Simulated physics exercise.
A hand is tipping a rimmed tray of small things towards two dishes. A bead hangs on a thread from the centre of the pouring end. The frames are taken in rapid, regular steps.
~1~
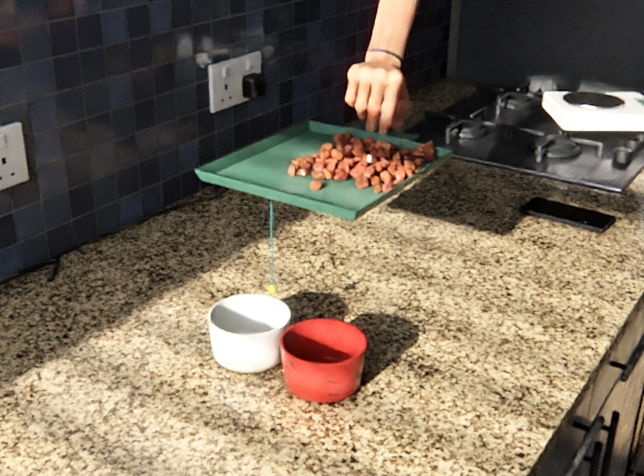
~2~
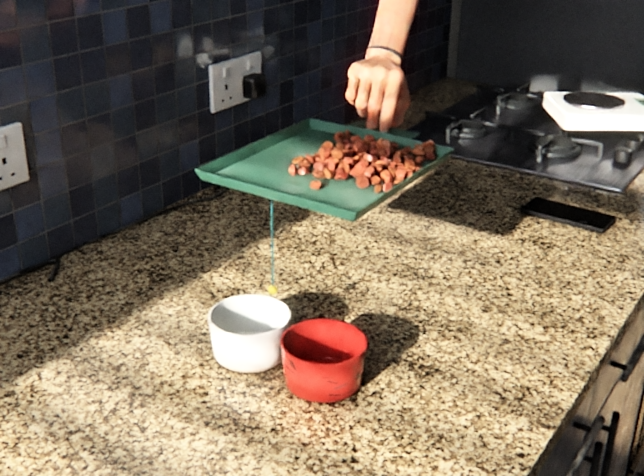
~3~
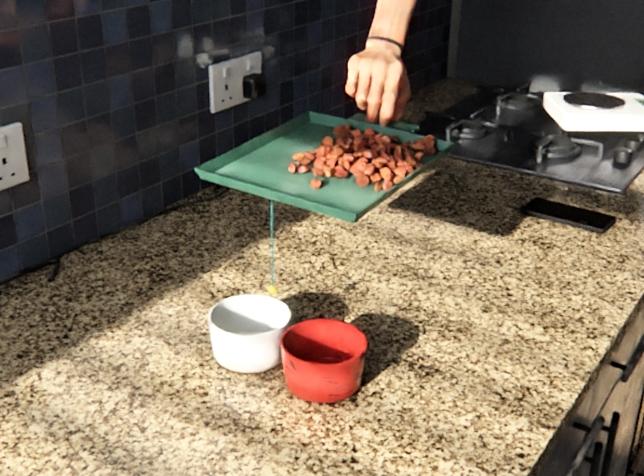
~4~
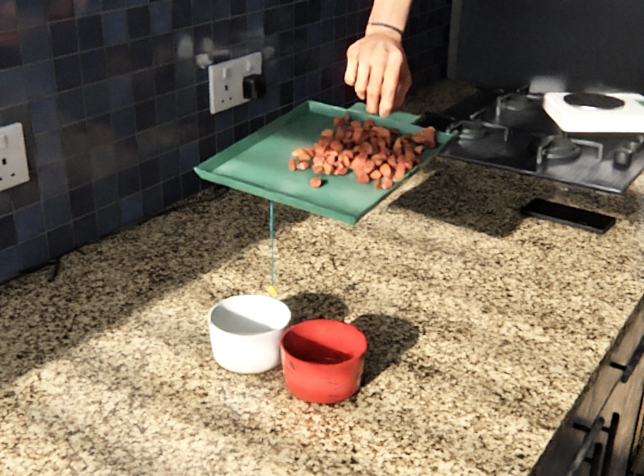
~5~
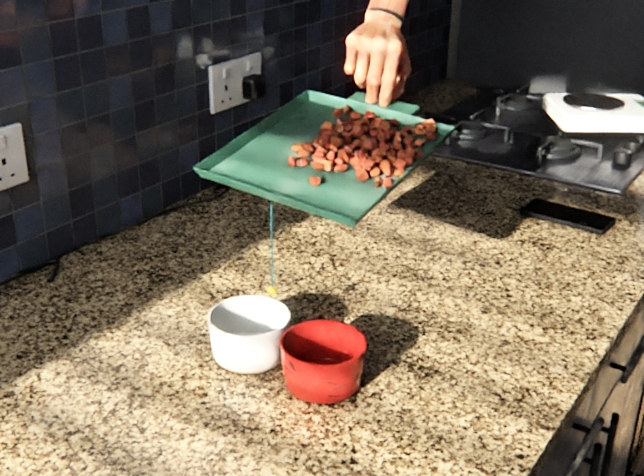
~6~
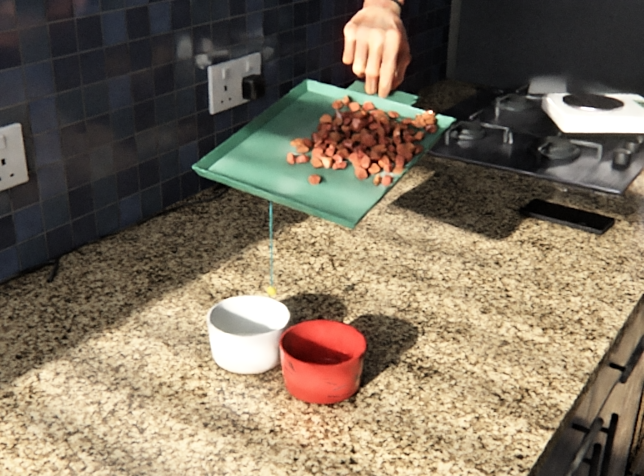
To begin with, a hand holds a green rimmed tray of reddish-brown chunks level above a speckled counter, where a white dish and a red dish sit side by side. The hand then raises the far end and tilts the tray slightly, its near right corner dipping lowest, while the chunks stay bunched.
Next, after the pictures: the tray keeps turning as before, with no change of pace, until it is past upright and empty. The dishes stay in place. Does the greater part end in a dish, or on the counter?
Most likely the lost part will be a minority.
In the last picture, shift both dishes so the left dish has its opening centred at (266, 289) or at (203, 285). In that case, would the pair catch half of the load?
One: Under half. Two: Not half.
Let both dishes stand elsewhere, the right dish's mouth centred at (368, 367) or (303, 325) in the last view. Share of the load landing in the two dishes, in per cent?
70 % and 50 %.
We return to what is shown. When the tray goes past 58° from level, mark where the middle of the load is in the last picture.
In the last view the centre sits at roughly (326, 205).
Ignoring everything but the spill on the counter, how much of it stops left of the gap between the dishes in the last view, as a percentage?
Looks like close to 60 per cent of it.
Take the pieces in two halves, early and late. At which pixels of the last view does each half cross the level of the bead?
Near (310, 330) and later near (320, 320).
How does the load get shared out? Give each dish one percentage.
So the left dish gets 10 % of the load, while the right one gets 70 %.
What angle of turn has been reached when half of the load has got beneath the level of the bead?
Close to 75° of tilt at that moment.
Just after the last frame, tray tipped steeply; the larger part on the tray; just a few in the right dish; just a few in the left dish; roughly a quarter in the air.
A moment on, tray tipped right over; just a few on the tray; roughly two thirds in the right dish; about a tenth in the left dish; roughly a quarter outside both; about a tenth in the air.
Further on, tray tipped past a quarter turn; roughly two thirds in the right dish; about a tenth in the left dish; roughly a quarter outside both.
When it is over, tray tipped past a quarter turn; roughly two thirds in the right dish; about a tenth in the left dish; roughly a quarter outside both.
